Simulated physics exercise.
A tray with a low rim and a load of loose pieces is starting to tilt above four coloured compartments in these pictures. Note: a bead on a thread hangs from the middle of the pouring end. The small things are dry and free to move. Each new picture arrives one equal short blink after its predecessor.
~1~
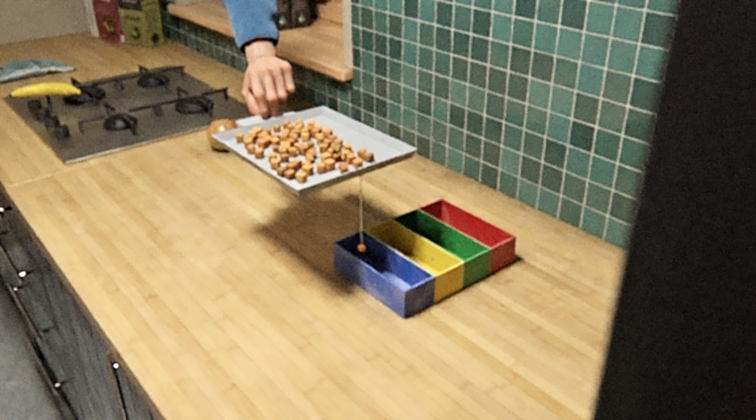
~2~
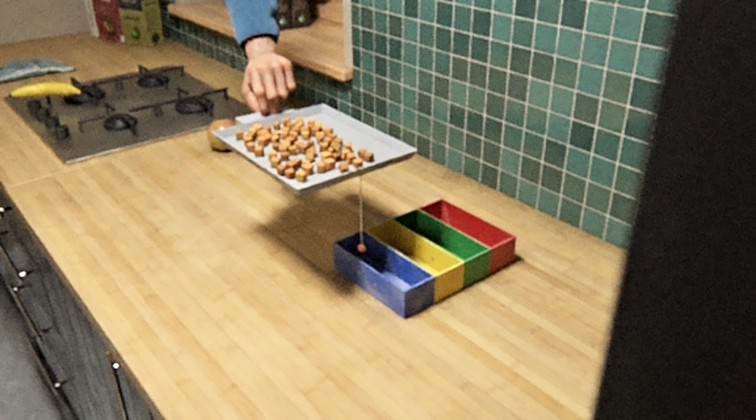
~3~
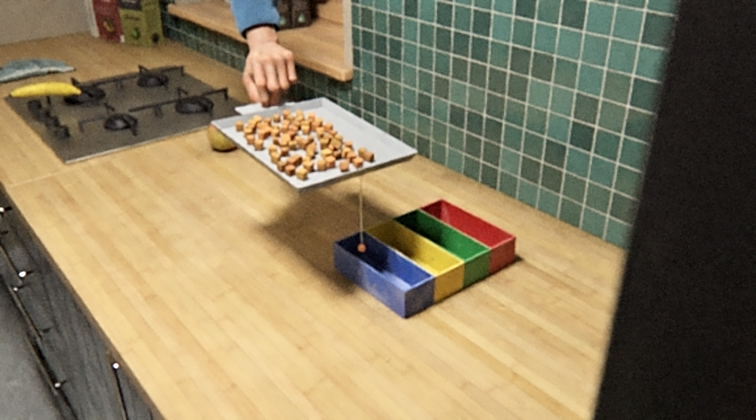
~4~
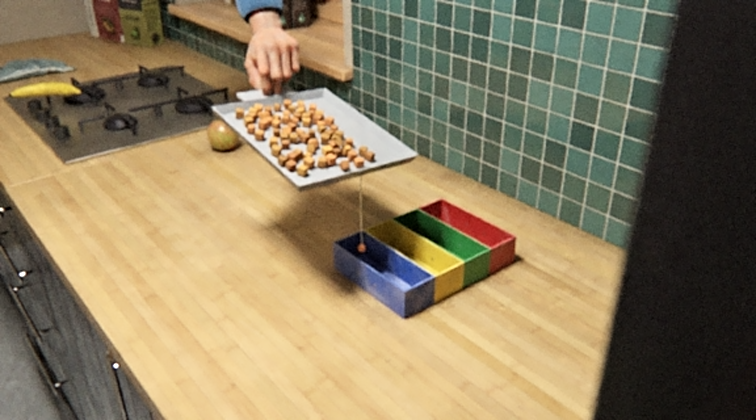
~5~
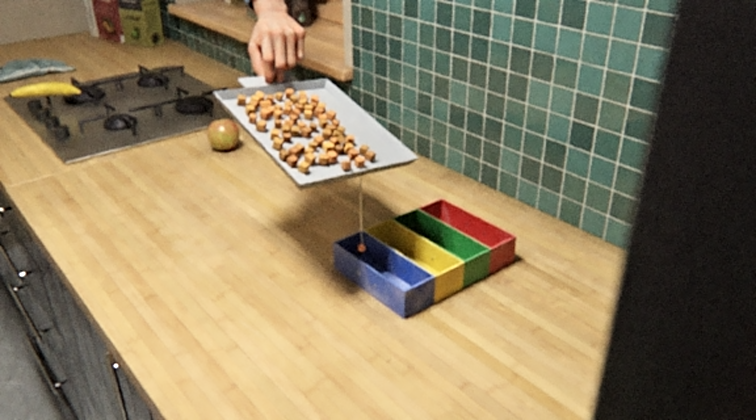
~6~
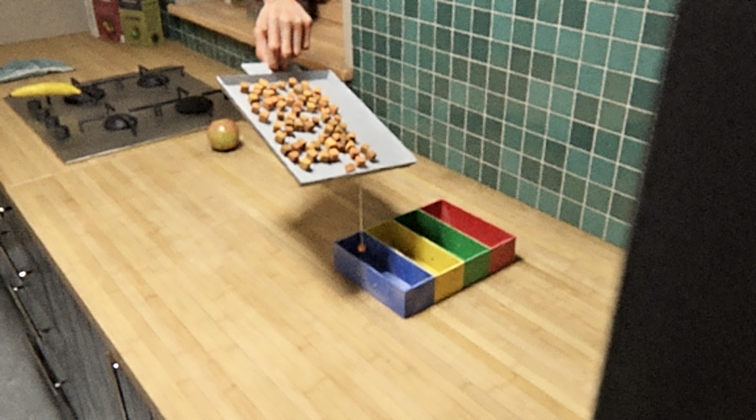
The video shows a hand holding a pale tray of small brown cubes above blue, yellow, green and red compartments on a wooden counter, then raising the tray's far end so it slopes more steeply as a few cubes shift.
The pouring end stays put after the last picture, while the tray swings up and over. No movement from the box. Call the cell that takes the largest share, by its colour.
Most goes to the yellow cell.
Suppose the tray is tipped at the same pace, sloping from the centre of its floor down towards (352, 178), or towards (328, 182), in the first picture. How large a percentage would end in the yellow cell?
That comes to 10 per cent the first time and 0 per cent the second.
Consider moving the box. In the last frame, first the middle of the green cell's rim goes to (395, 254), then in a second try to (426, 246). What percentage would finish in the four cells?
Close to 90 %, followed by close to 100 %.
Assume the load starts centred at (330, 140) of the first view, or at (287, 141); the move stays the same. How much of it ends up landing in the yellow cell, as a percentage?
Estimate: 50 % first, 40 % second.
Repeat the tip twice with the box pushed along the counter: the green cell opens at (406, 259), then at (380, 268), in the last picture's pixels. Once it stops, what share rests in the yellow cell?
Around 10 and around 0 per cent, in that order.
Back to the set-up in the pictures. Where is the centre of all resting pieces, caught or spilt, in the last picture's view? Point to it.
Around (424, 269).
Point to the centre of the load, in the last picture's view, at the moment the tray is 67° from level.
Near the pixel (393, 166).
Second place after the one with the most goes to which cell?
The runner-up is the green one.
Just after the last frame, tray tipped steeply; roughly two thirds on the tray; just a few in the green cell; roughly a quarter falling or outside the box.
A moment on, tray tipped past a quarter turn; roughly half in the yellow cell; roughly a third in the green cell; about a tenth in the blue cell; just a few in the red cell; about a tenth falling or outside the box.
Further on, tray tipped past a quarter turn; roughly half in the yellow cell; roughly a third in the green cell; about a tenth in the blue cell; just a few in the red cell; about a tenth falling or outside the box.
When it is over, tray tipped past a quarter turn; roughly half in the yellow cell; roughly a third in the green cell; about a tenth in the blue cell; just a few in the red cell; about a tenth outside the box.
